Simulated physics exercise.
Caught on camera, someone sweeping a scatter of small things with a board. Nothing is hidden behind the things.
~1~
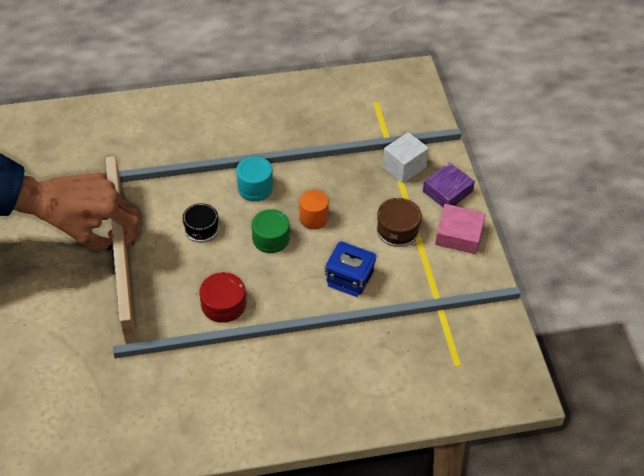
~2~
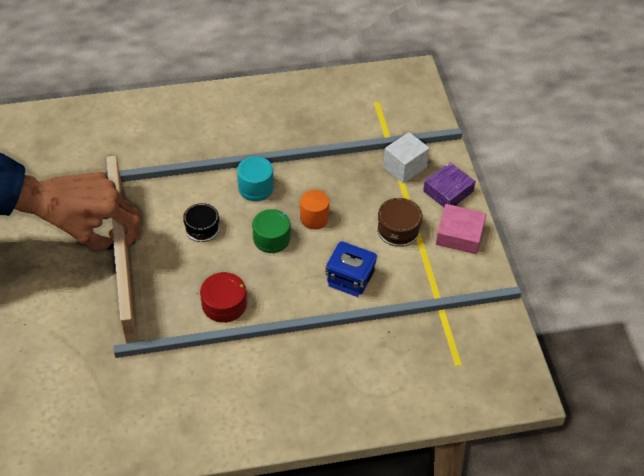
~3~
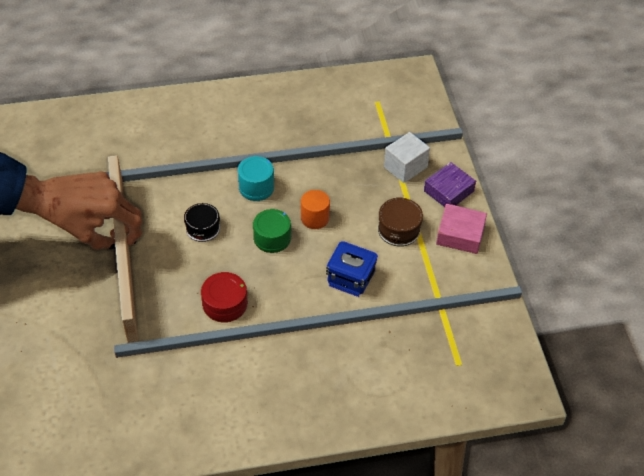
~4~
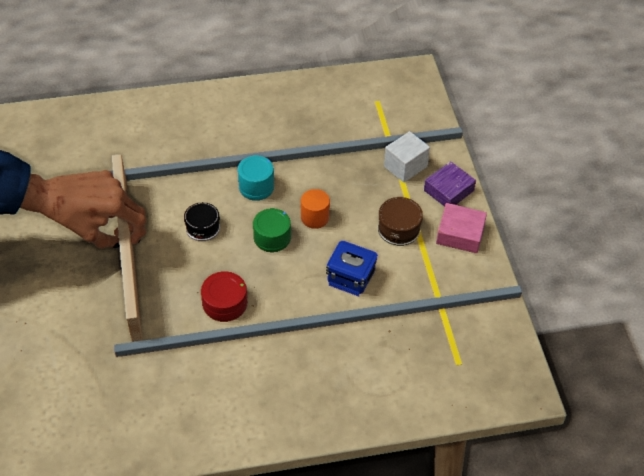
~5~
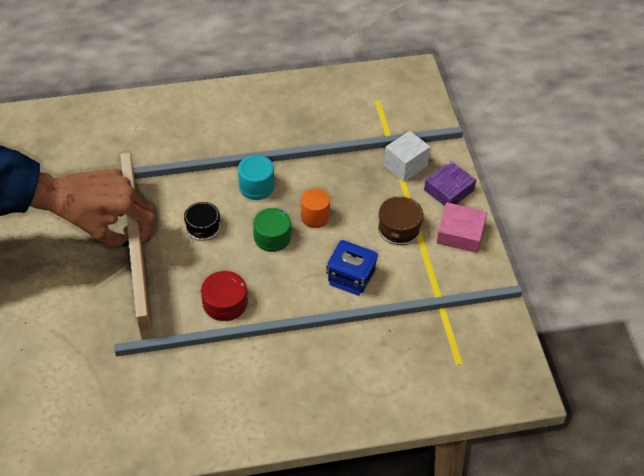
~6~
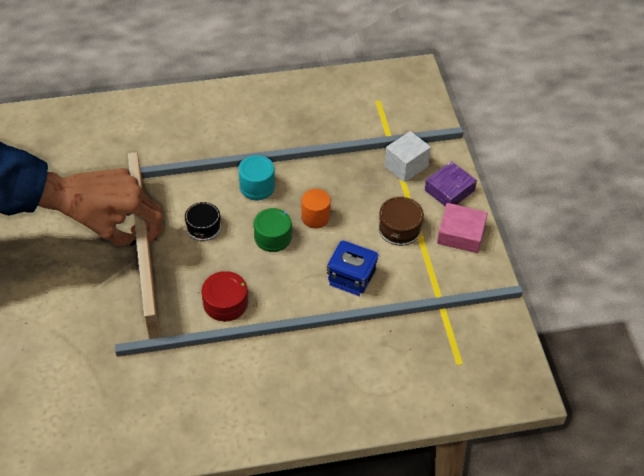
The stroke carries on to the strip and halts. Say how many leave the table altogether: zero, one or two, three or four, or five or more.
As it turns out, the number that fall off is one or two.
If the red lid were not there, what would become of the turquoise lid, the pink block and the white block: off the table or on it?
The turquoise lid remains up, the pink block comes down, the white block does not fall.
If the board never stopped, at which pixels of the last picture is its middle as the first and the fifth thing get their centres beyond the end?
Its middle is around (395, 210) and later (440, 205).
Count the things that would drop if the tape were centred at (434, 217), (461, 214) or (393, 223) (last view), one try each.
In that order 2, 6 and 0.
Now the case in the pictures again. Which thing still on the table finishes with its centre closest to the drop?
It is the purple block.
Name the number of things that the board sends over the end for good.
Exactly 1.
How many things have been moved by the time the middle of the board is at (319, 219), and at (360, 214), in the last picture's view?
By then 6, and 8.
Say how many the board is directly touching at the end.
In contact: 4.
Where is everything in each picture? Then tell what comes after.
Purple block (449, 186); pink block (460, 229); white block (405, 158); board (120, 247); tape (413, 221), in the first picture.
Pink block (461, 229); brown pot (399, 222), in the second picture.
White block (407, 157); orange lid (315, 210), in the third picture.
Purple block (450, 185); turquoise lid (256, 178), in the fourth picture.
Pink block (462, 228); red lid (225, 296), in the fifth picture.
Purple block (451, 185); pink block (462, 228); white block (407, 157); board (143, 243); tape (415, 220), in the sixth picture.
Soon after, none off yet; purple block at rest near (451, 185); pink block at rest near (462, 228); white block at rest near (407, 157).
In the end, the number that fall off is one or two; gone, pink block.
